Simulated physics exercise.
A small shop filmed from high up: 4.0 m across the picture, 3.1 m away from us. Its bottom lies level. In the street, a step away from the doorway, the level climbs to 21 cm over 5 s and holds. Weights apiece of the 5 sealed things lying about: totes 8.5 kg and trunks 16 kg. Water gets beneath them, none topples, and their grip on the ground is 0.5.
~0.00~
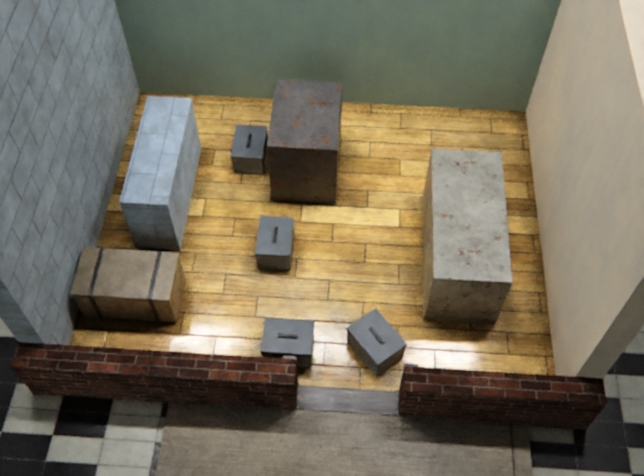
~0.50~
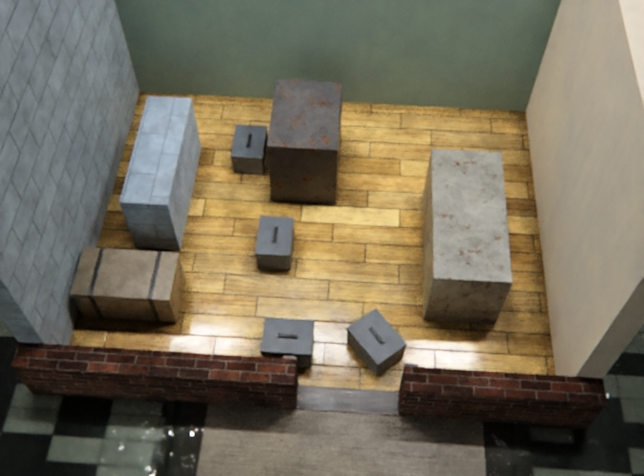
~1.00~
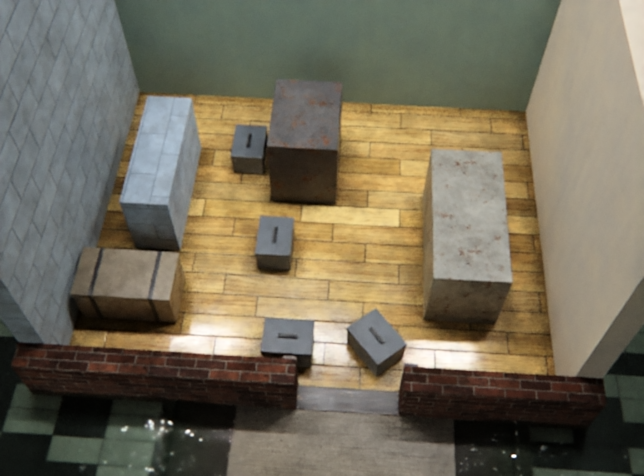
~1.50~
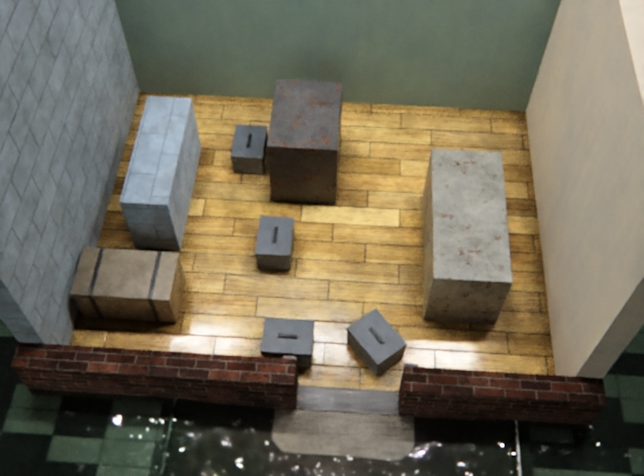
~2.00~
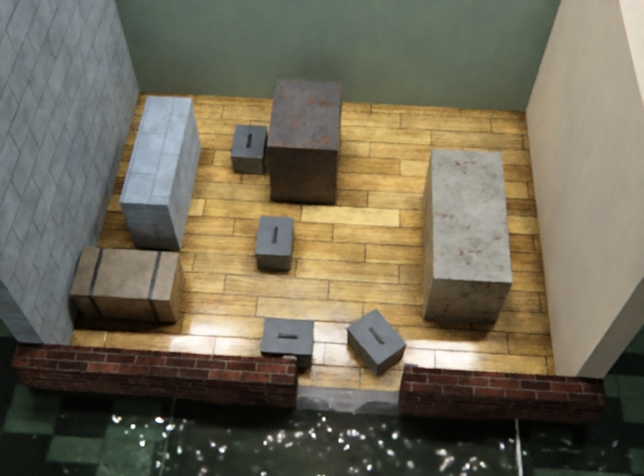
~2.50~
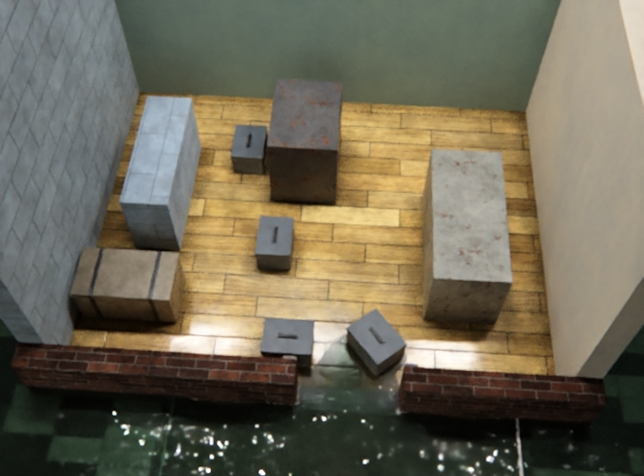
In a small shop with a plank floor, gray totes and larger blocks sat still while dark, glinting water spread over the tiles and mat outside and reached the gap in the low brick wall.
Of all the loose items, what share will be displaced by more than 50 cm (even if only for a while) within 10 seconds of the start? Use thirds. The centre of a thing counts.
Share: Not even a third.
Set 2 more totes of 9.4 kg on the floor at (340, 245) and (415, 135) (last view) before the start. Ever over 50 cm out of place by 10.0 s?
In that order: More, more.
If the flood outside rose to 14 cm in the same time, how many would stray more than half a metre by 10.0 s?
Then 0.
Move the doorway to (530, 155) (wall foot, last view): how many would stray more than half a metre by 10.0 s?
In that case 0 of them.
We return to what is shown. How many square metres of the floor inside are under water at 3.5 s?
Roughly 1.5 m2.
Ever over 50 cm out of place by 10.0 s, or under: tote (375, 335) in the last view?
It is more.
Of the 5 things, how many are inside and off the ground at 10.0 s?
I count 2.
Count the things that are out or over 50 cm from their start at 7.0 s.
I count 1.
After 3.5 s 0 of 5 are over 50 cm from their spots; 0 afloat.
After 4.5 s 0 of 5 are over 50 cm from their spots; 0 afloat.
After 7.0 s 1 of 5 are over 50 cm from their spots; 0 afloat.
After 10.0 s 1 of 5 are over 50 cm from their spots, and 1 have been at some point; 2 afloat.
